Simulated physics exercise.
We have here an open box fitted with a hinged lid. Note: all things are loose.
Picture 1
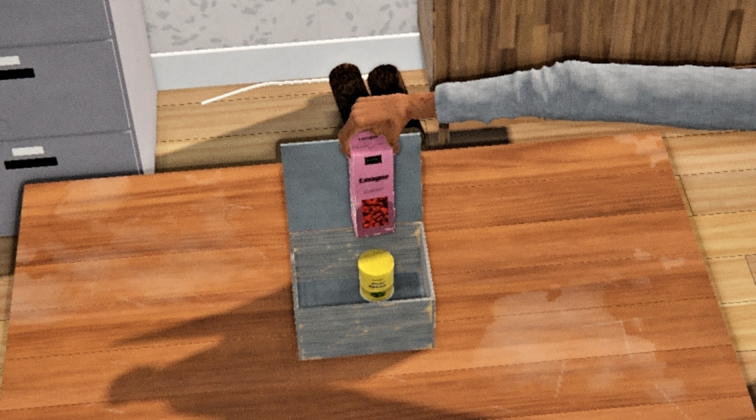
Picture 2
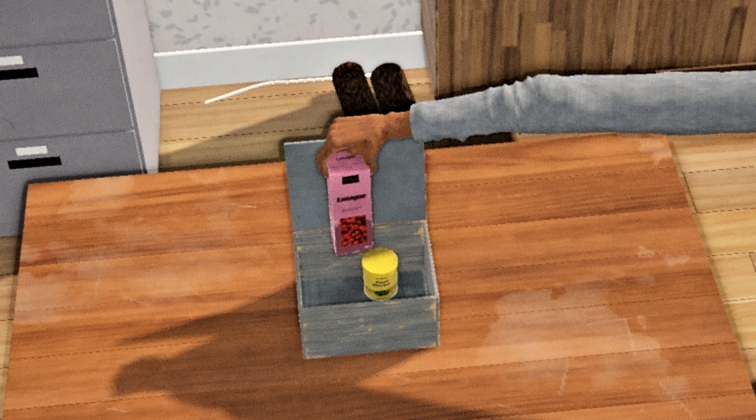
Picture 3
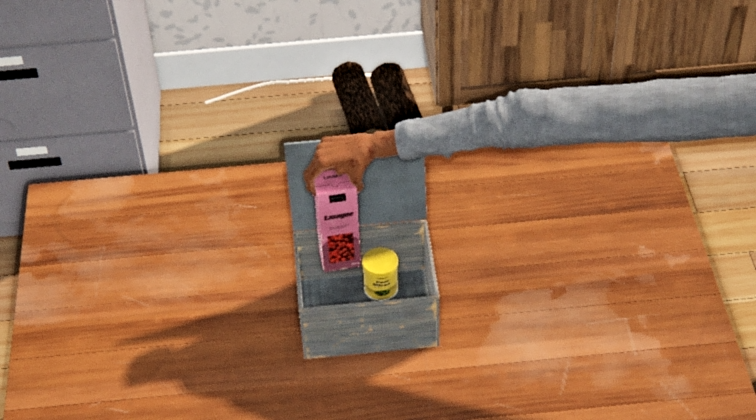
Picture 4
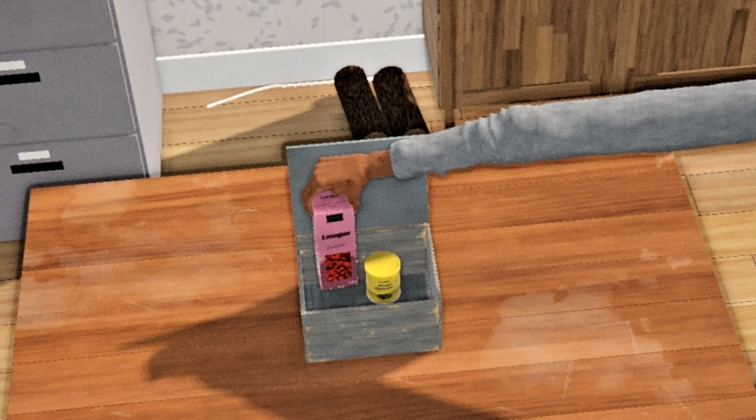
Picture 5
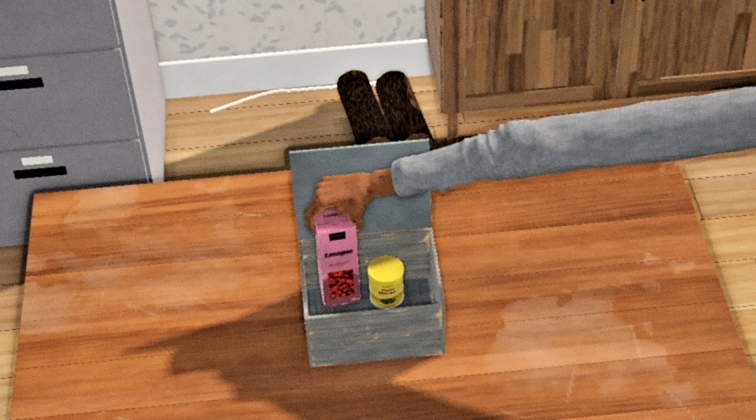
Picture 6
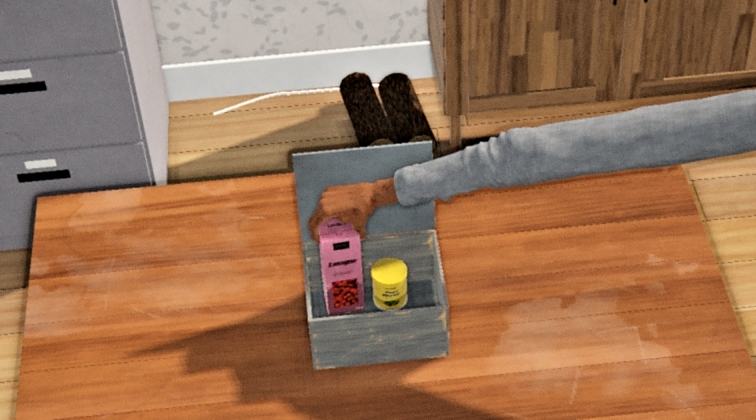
Hand in a grey sleeve lowering a pink carton into an open grey box, to the left of a yellow tin.
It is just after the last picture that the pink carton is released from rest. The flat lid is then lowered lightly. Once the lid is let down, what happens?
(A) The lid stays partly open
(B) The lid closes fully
A.
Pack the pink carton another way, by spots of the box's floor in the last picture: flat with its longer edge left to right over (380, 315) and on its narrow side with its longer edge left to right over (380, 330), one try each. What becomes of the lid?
For the first packing it seals the box, and for the second it seals the box.
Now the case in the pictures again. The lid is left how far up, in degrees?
Roughly 18 degrees above the rim.
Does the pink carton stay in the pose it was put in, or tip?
In the end, it winds up askew.
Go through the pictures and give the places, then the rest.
The first frame shows coming down; pink carton (372, 184); yellow tin (376, 276).
The second frame shows coming down; pink carton (350, 203); yellow tin (380, 275).
The third frame shows coming down; pink carton (338, 221); yellow tin (381, 275).
The fourth frame shows coming down; pink carton (335, 240); yellow tin (383, 278).
The fifth frame shows coming down; pink carton (337, 257); yellow tin (386, 283).
The sixth frame shows put in, still held; pink carton (341, 267); yellow tin (390, 285).
Then, 1.40 s past the last view, lid 75° above the rim.
Then, 2.10 s past the last view, lid 39° above the rim; pink carton rocked 24° from its first pose near (345, 284).
Then, 3.00 s past the last view, lid 19° above the rim; pink carton rocked 45° from its first pose near (351, 296).
Finally, lid 18° above the rim; down or leaning hard in the box, pink carton; yellow tin still in place. Final places as the last picture's camera would see them, pink carton near (351, 293).
